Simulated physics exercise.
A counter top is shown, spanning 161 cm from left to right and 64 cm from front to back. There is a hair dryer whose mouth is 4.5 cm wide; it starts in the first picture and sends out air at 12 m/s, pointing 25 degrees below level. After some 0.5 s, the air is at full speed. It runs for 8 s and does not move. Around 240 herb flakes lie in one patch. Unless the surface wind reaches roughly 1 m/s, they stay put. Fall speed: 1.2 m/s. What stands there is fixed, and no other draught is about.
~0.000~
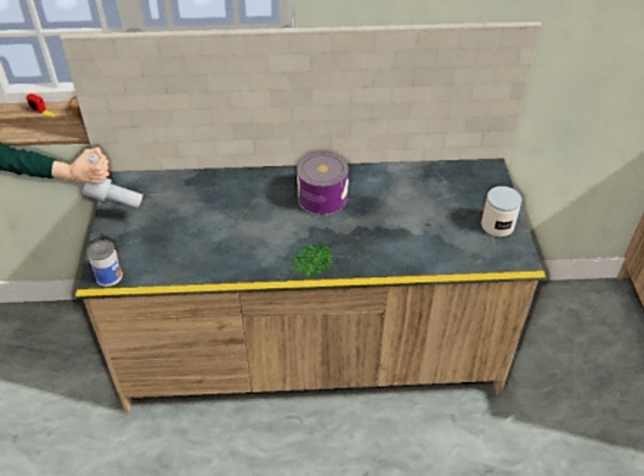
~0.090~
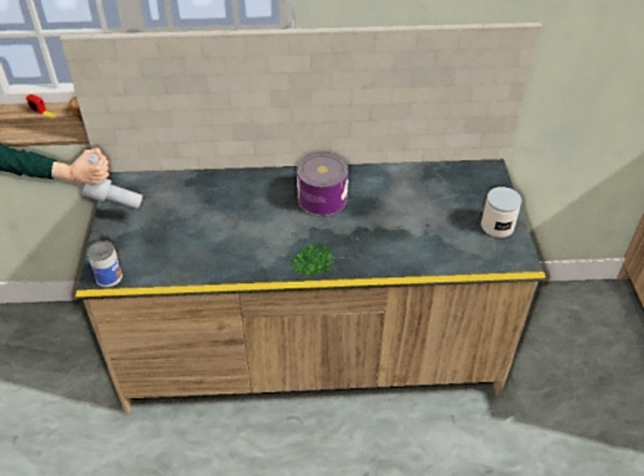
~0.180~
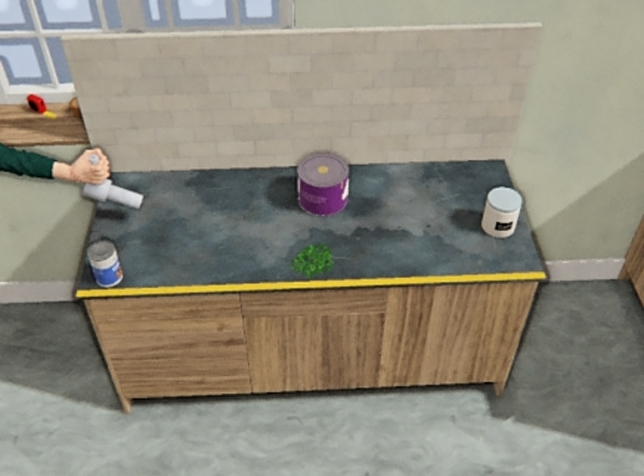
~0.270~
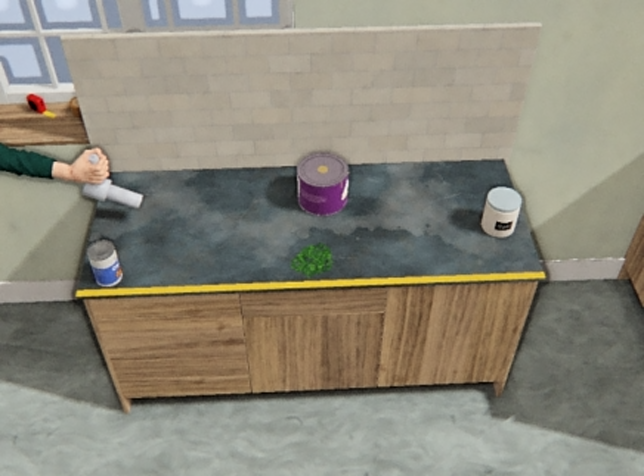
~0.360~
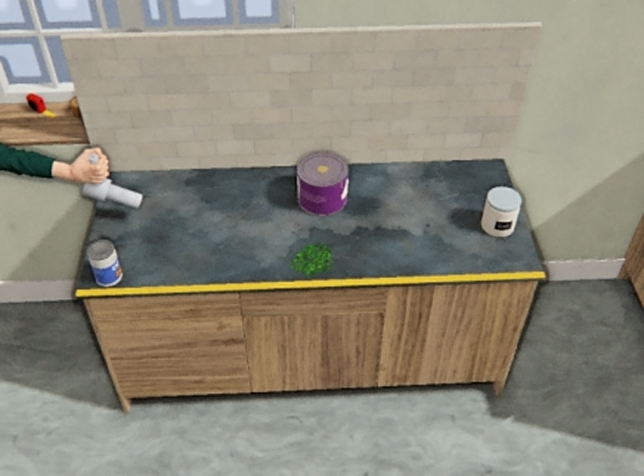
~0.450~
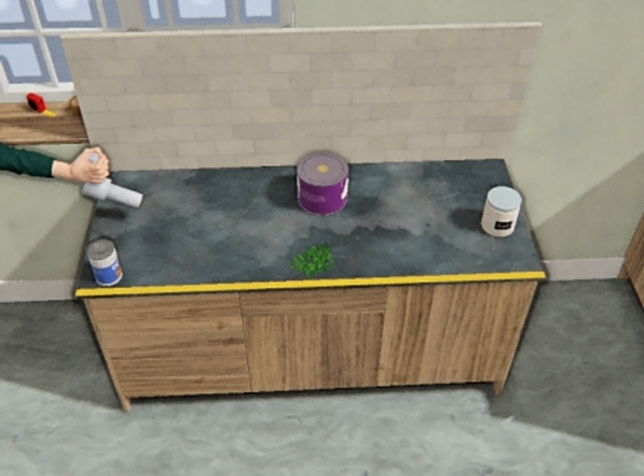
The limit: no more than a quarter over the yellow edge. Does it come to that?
My prediction: The spill over that edge overshoots a quarter.
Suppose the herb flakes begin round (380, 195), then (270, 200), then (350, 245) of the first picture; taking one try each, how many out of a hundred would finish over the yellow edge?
In turn about 0 %, 0 %, 50 %.
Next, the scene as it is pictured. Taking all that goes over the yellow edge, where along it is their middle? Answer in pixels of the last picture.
(432, 282).
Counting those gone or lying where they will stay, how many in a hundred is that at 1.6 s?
The share is near 100 per cent.
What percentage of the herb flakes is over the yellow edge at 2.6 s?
Roughly 100 in a hundred by then.
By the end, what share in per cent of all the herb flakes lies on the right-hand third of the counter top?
Near 0 per cent at the end.
After 1.6 s, 0 % are on the move or not yet settled, 99 % are over the yellow edge.
After 2.6 s, 0 % are on the move or not yet settled, 99 % are over the yellow edge.
After 4.4 s, 0 % are on the move or not yet settled, 99 % are over the yellow edge.
After 8.0 s, at the end, 99 % are over the yellow edge.
